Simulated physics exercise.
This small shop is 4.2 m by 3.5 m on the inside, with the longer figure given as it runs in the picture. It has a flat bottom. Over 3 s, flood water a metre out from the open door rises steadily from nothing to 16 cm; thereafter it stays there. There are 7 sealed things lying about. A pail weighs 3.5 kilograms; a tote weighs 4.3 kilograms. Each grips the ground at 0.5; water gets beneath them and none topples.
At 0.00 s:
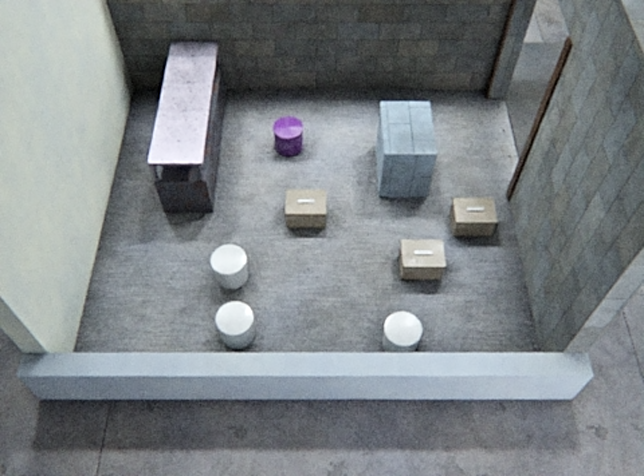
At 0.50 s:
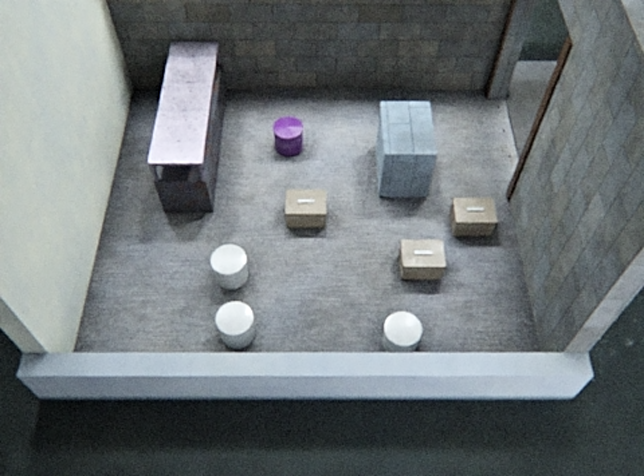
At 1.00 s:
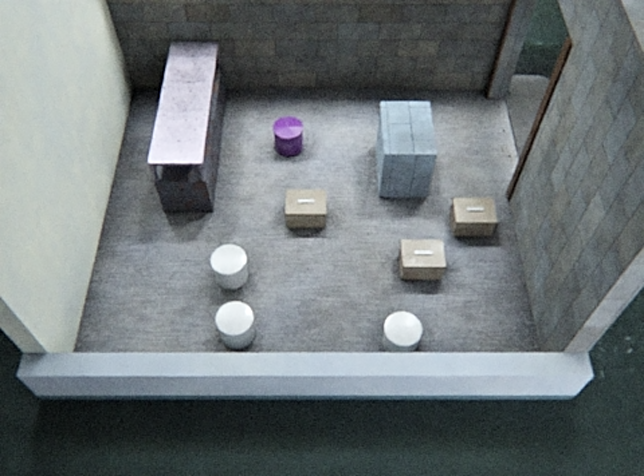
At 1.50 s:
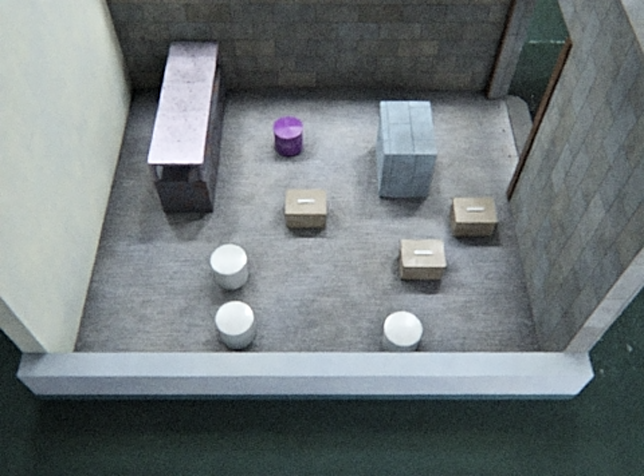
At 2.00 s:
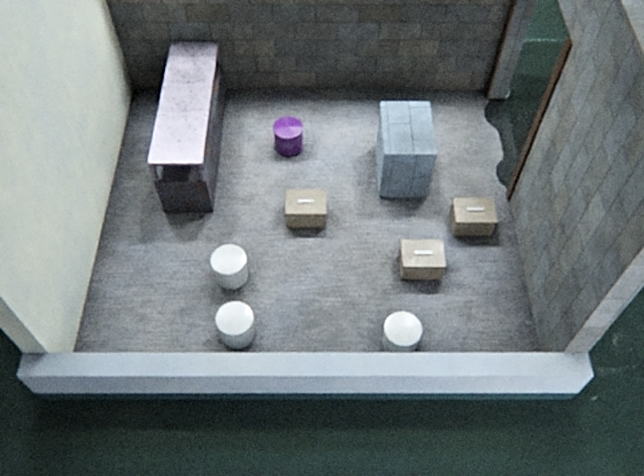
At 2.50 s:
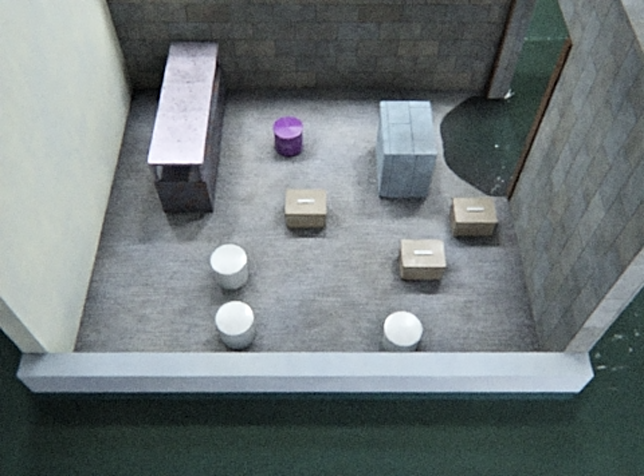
Dark water surrounds the small shop, then spreads through the right-hand opening onto the floor.
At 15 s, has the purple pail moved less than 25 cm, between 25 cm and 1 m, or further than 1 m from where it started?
Further than 1 m.
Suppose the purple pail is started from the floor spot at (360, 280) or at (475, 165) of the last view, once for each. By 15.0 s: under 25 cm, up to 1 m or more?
First try: It inches along; second try: It covers a big distance.
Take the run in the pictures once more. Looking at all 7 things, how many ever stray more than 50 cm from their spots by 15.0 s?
By my count, 7.
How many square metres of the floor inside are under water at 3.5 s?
Near 2.5 m2 in all.
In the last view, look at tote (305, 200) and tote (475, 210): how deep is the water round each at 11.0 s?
4 and 7 cm.
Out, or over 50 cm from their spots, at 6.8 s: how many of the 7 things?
Count then: 3.
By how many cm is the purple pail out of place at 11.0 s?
Close to 250 cm.
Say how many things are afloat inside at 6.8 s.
It comes to 3.
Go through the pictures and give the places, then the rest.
The first picture shows the purple pail at (288, 127) rests on the ground; water covers 0.0 m2; 0 of 7 have shifted.
The second picture shows the purple pail at (288, 127), on the bottom; water covers 0.0 m2; 0 of 7 have shifted.
The third picture shows the purple pail at (288, 127) rests on the ground; water covers 0.0 m2; 0 of 7 have shifted.
The fourth picture shows the purple pail at (288, 127), on the bottom; 0.0 m2 under water; 0 of 7 have shifted.
The fifth picture shows the purple pail at (288, 127), on the bottom; 0.0 m2 under water; 0 of 7 have shifted.
The sixth picture shows the purple pail at (288, 127) rests on the ground; water covers 0.6 m2; 0 of 7 have shifted.
After 3.5 s the purple pail is near (288, 127), 0.0 m from its start, aground; 0 afloat.
After 6.8 s the purple pail is near (266, 183), 0.8 m from its start, afloat; 3 afloat.
After 11.0 s the purple pail is near (153, 336), 2.7 m from its start, afloat; 7 afloat.
After 15.0 s the purple pail is near (136, 108), 1.6 m from its start, afloat; 7 afloat.
